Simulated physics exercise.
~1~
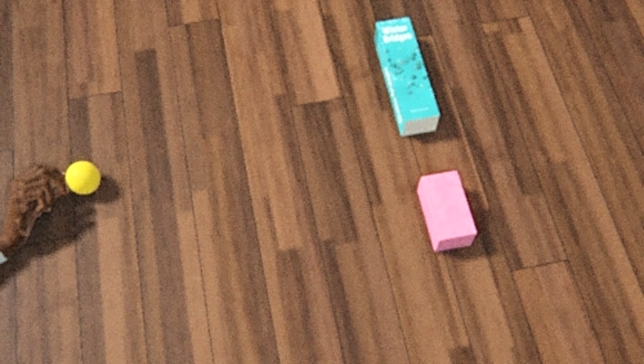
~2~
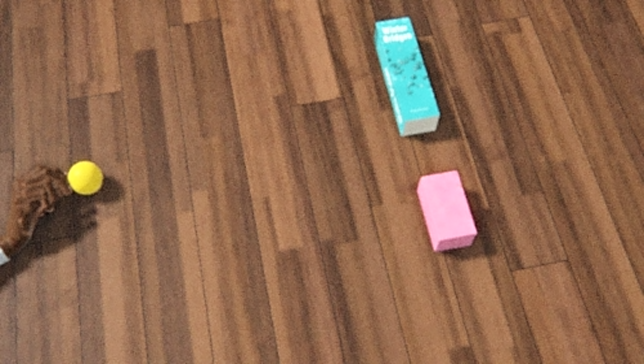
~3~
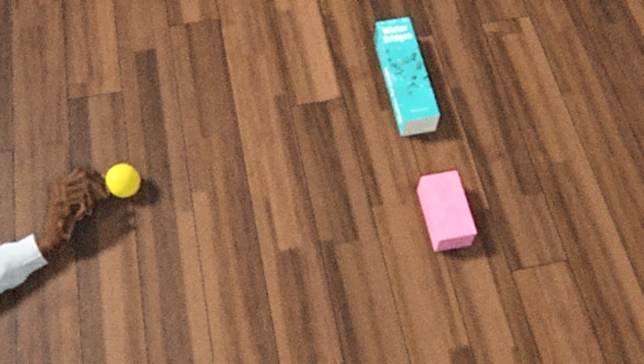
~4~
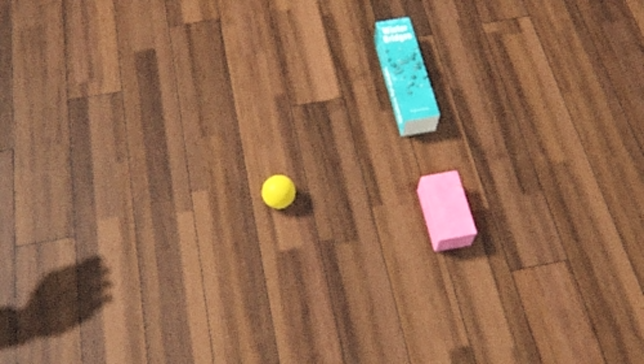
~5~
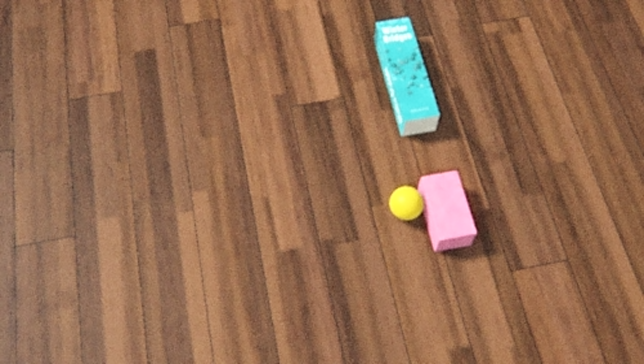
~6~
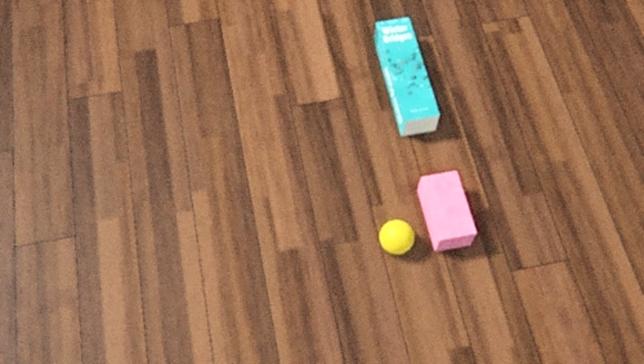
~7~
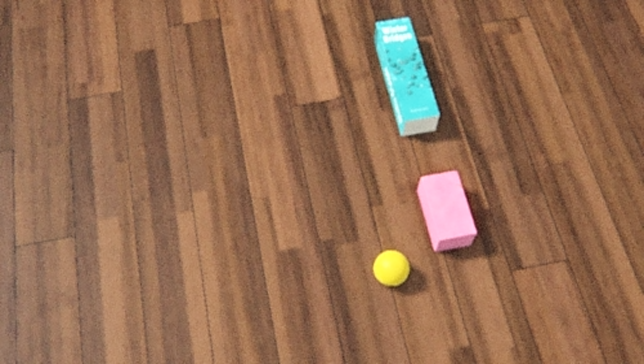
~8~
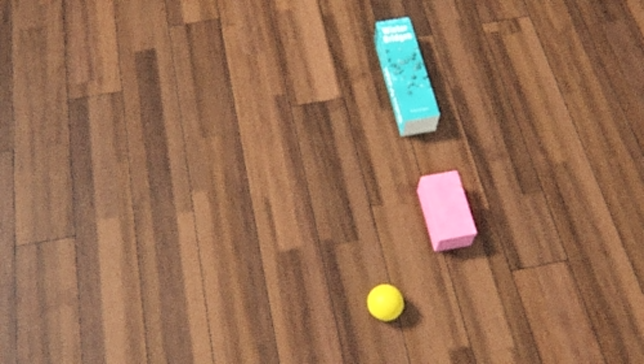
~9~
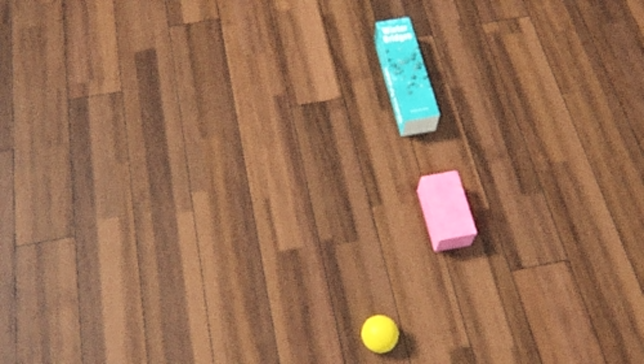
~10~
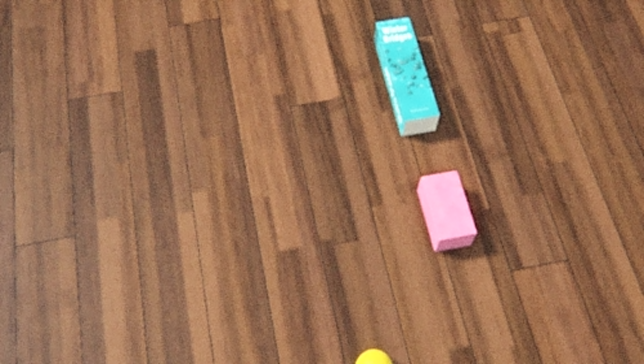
A small yellow ball was rolled to the right across a wooden floor by a hand, which then drew back, and it bumped into a pink block below a turquoise box, turned downward, and was slipping out of view at the bottom edge.
